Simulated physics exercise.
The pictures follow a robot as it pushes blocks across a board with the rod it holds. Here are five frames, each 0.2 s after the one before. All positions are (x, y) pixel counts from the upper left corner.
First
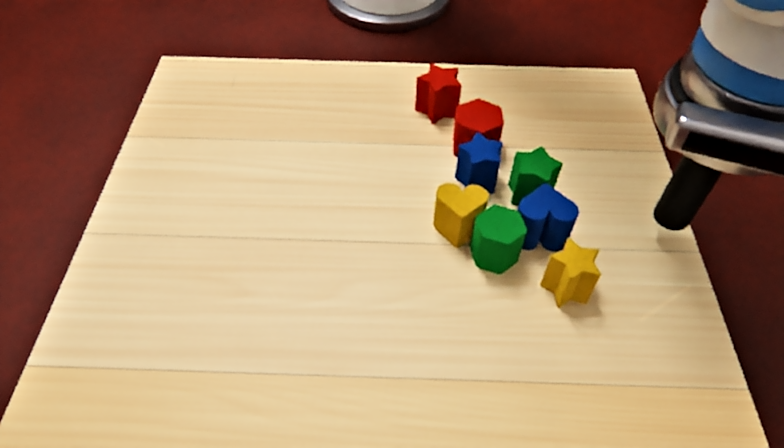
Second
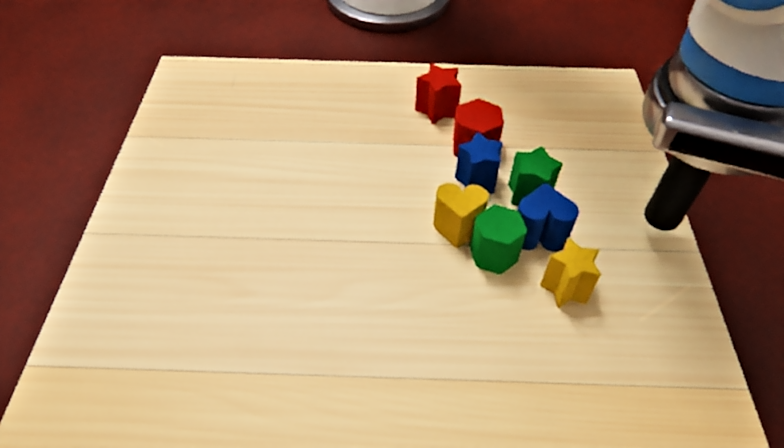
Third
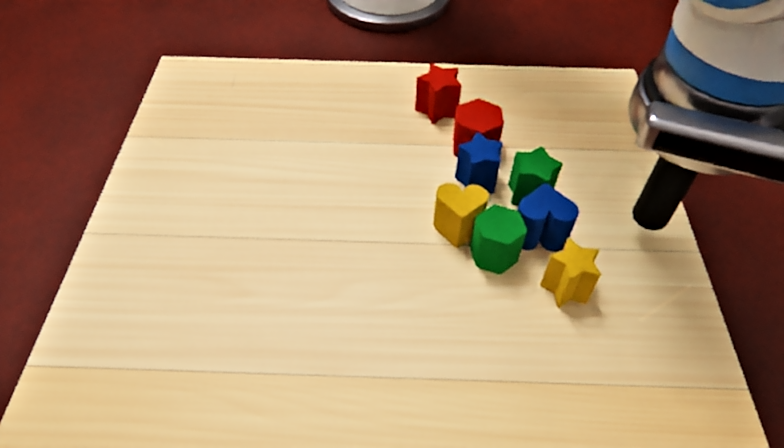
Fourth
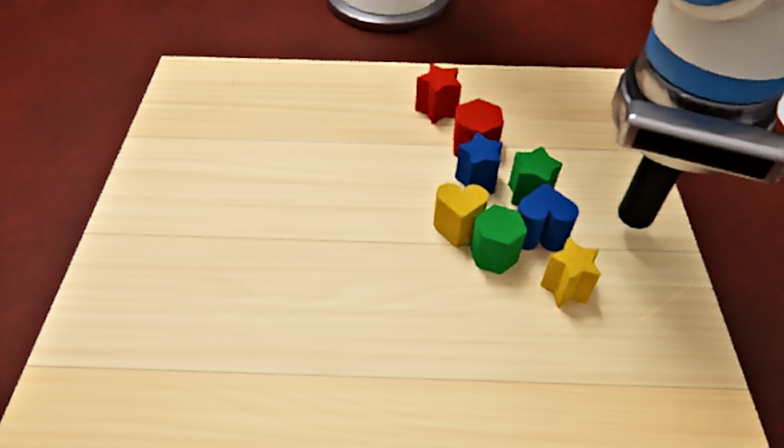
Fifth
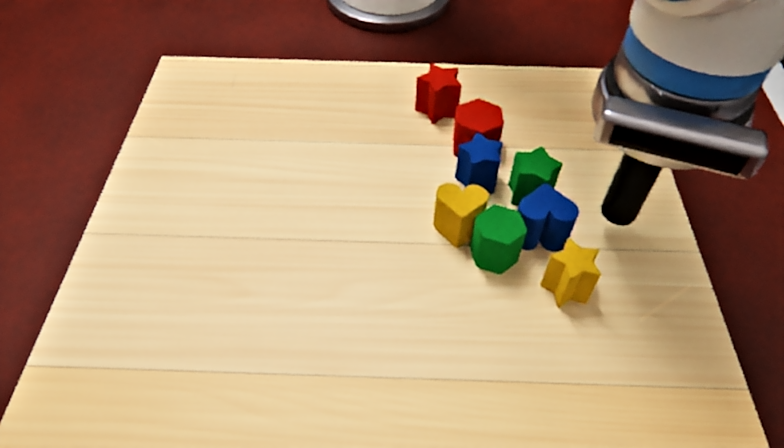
On a pale wooden board, a robot arm with a black rod moved slowly left from the right edge, toward a cluster of red, blue, green and yellow blocks, which all stayed still.
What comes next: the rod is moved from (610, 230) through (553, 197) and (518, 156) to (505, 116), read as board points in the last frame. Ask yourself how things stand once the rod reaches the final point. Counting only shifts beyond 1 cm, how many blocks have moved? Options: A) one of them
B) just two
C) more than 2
B.
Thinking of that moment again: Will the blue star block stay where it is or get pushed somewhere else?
By the last moment of the path, the blue star block has shifted.
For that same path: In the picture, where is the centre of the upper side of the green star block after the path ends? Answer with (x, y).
At roughly (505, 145).
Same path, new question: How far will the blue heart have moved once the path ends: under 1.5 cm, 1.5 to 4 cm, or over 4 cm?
Offset: Below 1.5 cm.
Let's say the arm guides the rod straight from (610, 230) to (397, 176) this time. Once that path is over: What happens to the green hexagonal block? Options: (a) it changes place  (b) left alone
It's a.
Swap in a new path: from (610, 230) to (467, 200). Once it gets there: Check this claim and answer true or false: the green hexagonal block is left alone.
Verdict: False.
The first path, step by step. One third of the way, rod at (558, 180); green star block at (528, 157), turned 25° anticlockwise.
Two thirds of the way, rod at (522, 139); blue star block at (466, 147); green star block at (505, 145), turned 75° anticlockwise.
At the end, rod at (509, 99); red hexagonal block unmoved; blue star block at (466, 147); green star block at (505, 145), turned 75° anticlockwise; blue heart unmoved.
